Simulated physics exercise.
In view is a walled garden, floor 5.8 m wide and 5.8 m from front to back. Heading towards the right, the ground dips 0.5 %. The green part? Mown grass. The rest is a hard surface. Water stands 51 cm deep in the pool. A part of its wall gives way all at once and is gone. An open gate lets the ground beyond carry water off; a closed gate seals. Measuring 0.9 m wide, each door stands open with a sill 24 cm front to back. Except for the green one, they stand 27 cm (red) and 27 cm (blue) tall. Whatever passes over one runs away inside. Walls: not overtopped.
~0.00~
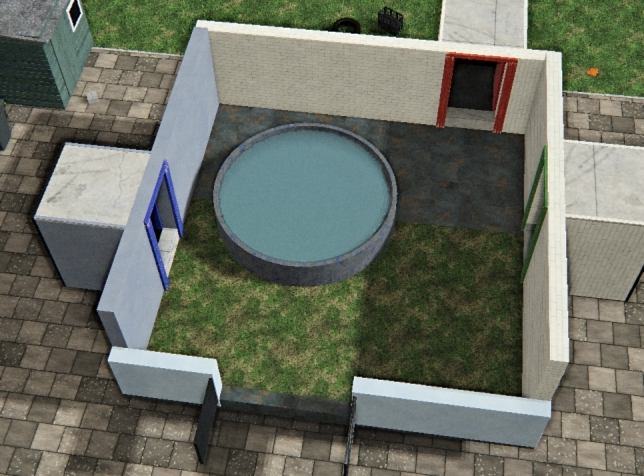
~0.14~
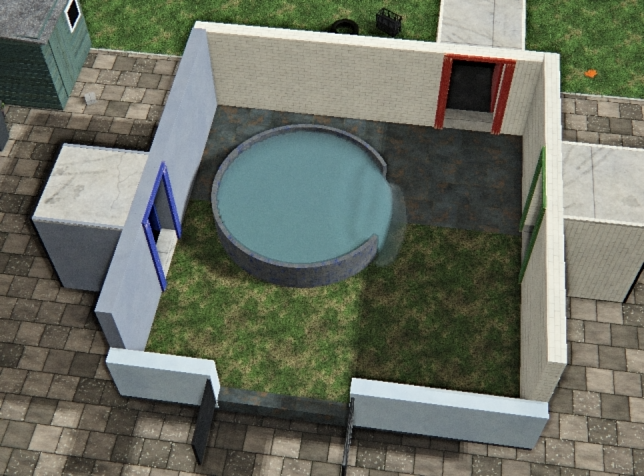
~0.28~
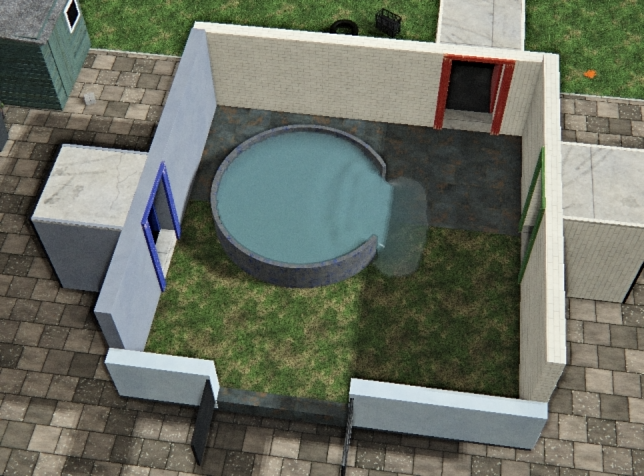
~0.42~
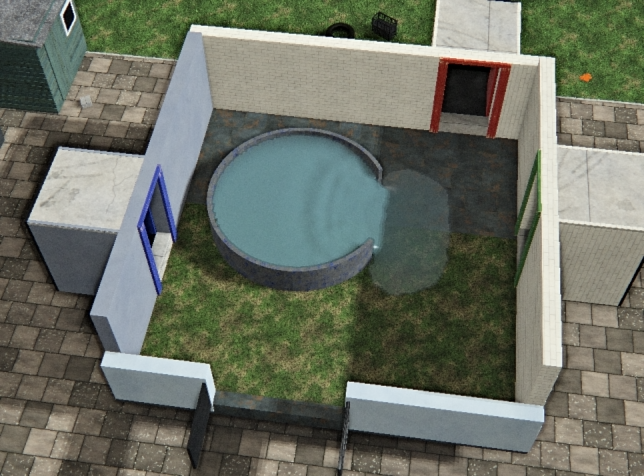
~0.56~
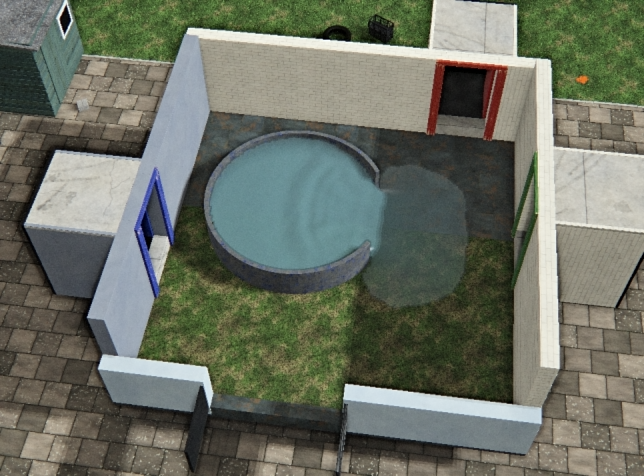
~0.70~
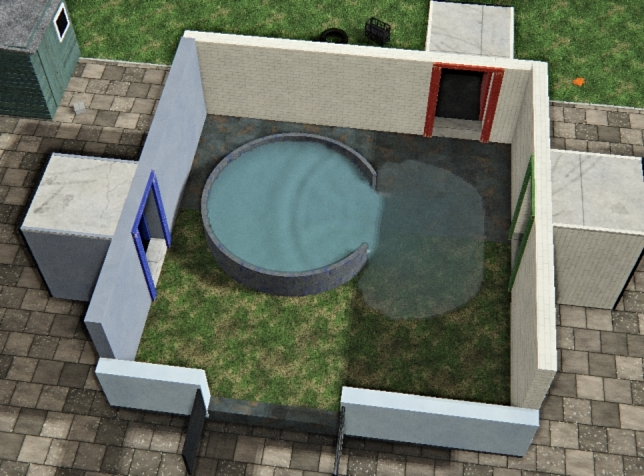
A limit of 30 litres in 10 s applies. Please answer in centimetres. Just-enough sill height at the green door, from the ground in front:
21 cm, roughly.
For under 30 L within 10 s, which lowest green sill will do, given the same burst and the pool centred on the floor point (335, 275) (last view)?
Minimum: Approx. 27 cm.
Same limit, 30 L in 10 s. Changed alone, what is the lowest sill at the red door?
Door red, min height approx. 17 cm.
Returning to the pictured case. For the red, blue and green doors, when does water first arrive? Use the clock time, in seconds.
Red at 1.4 s, blue at 7.0 s, green at 1.0 s.
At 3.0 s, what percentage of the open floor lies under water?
I'd say near 45 percent.
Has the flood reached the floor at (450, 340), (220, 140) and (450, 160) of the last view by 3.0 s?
Soaked; untouched; soaked.
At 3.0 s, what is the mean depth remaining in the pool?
Some 27 cm.
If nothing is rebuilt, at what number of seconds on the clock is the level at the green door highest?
Crest at t of about 2.4 s.
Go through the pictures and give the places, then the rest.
In the first frame, still water, 51 cm deep, in the pool at (305, 193); the green door at (535, 217) is dry.
In the second frame, the gap is at (389, 215), the front 0.3 m out at (390, 258); the back of the pool holds 51 cm.
In the third frame, water pours out at (388, 217) and has run 0.7 m, to (414, 264); about 9 cm deep outside, 51 cm at the back.
In the fourth frame, water pours out at (385, 221) and has run 1.1 m, to (441, 189); about 7 cm deep outside, 51 cm at the back.
In the fifth frame, water pours out at (382, 223) and has run 1.5 m, to (458, 275); about 6 cm deep outside, 51 cm at the back.
In the sixth frame, water pours out at (379, 226) and has run 1.8 m, to (477, 280); about 5 cm deep outside, 51 cm at the back; 0.6 m in a straight line remain to the green door at (522, 226).
After 1.4 s water covers 30 % of the floor, deepest (32 cm) near (510, 237); 25 cm at the green door, 0 litres in over its 23 cm sill.
After 3.0 s water covers 45 % of the floor, deepest (36 cm) near (510, 152); 27 cm at the green door, 14 litres in over its 23 cm sill.
After 10.0 s water covers 100 % of the floor, deepest (14 cm) near (128, 385); 11 cm at the green door, 19 litres in over its 23 cm sill.
At the green door as built, the water arrived by 1.0 s and peaked near 29 cm at 2.4 s.
With a sill of 19 cm, 54 litres would have come in within the 10 s; with 25.5 cm, 7 litres. So under 30 litres takes about 21 cm.
